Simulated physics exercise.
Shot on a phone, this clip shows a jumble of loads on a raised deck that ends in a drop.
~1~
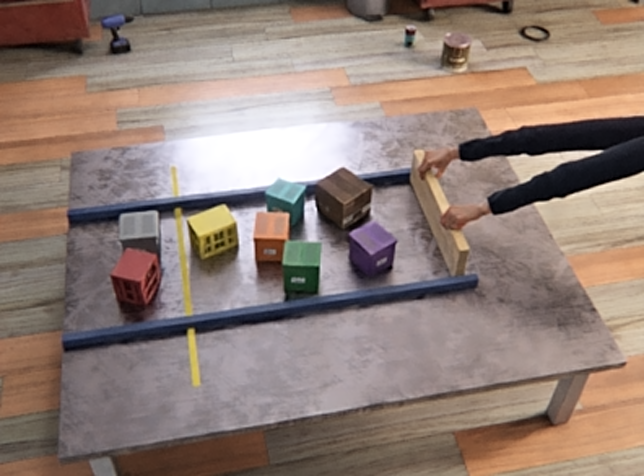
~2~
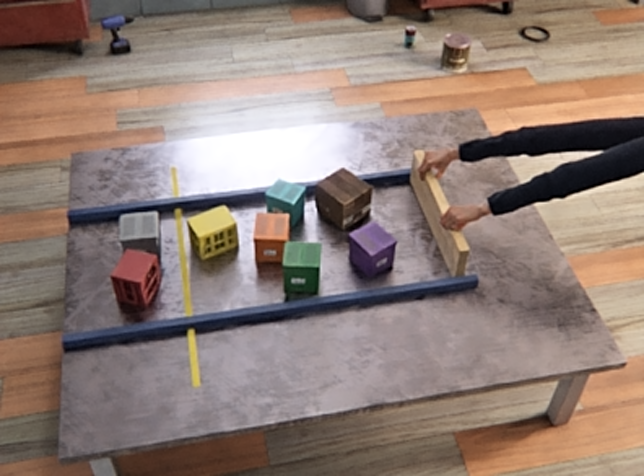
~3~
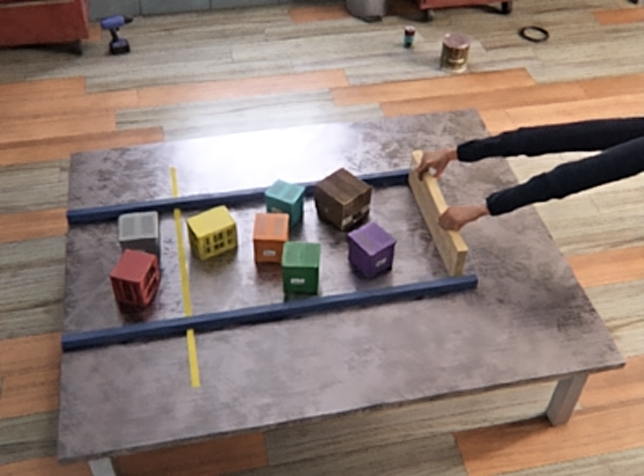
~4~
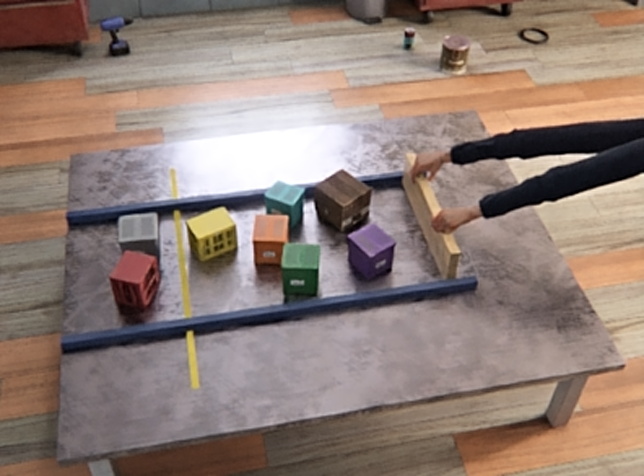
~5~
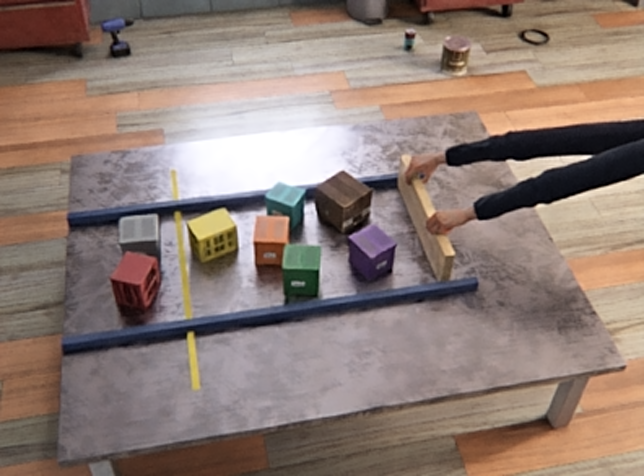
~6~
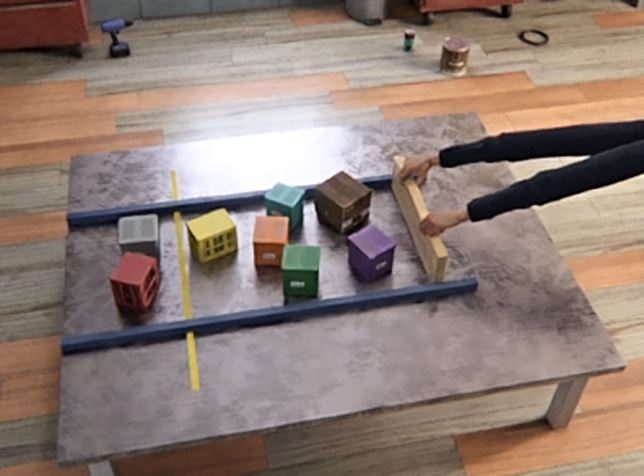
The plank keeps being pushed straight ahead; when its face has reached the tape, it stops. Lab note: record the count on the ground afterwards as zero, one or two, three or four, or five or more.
It will most likely not knock any off.
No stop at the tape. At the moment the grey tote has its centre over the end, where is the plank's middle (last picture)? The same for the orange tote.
Roughly (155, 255); for the second one, roughly (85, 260).
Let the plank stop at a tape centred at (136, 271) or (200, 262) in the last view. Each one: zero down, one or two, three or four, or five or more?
The first spot gives one or two, the second gives zero.
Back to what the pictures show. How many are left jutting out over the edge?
The number would be 0.
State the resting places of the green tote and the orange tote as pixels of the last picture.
The green tote comes to rest close to (135, 301), while the orange tote rests close to (162, 246).
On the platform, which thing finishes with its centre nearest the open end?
The one is the grey tote.
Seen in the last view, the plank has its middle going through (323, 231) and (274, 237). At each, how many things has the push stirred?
First 4 and then 6.
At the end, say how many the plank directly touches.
So the total is 3.
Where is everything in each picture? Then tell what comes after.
In the first picture, red crate (136, 277); grey tote (141, 237); yellow crate (213, 232); plank (437, 212); tape (183, 261).
In the second picture, grey tote (141, 238); green tote (302, 268).
In the third picture, yellow crate (212, 233); plank (435, 213).
In the fourth picture, red crate (135, 280); turquoise tote (285, 205).
In the fifth picture, grey tote (141, 241); purple tote (372, 253).
In the sixth picture, red crate (136, 281); grey tote (140, 241); yellow crate (212, 236); plank (417, 218); tape (183, 265).
Soon after, none off yet; red crate at rest near (136, 281); grey tote at rest near (140, 241); yellow crate at rest near (212, 236).
Then, none off yet; red crate at rest near (136, 281); grey tote at rest near (140, 241); yellow crate moved a little near (200, 239).
Further on, none off yet; red crate at rest near (136, 281); grey tote at rest near (140, 242); yellow crate moved about its own width near (173, 245).
At rest, the number that fall off is zero.
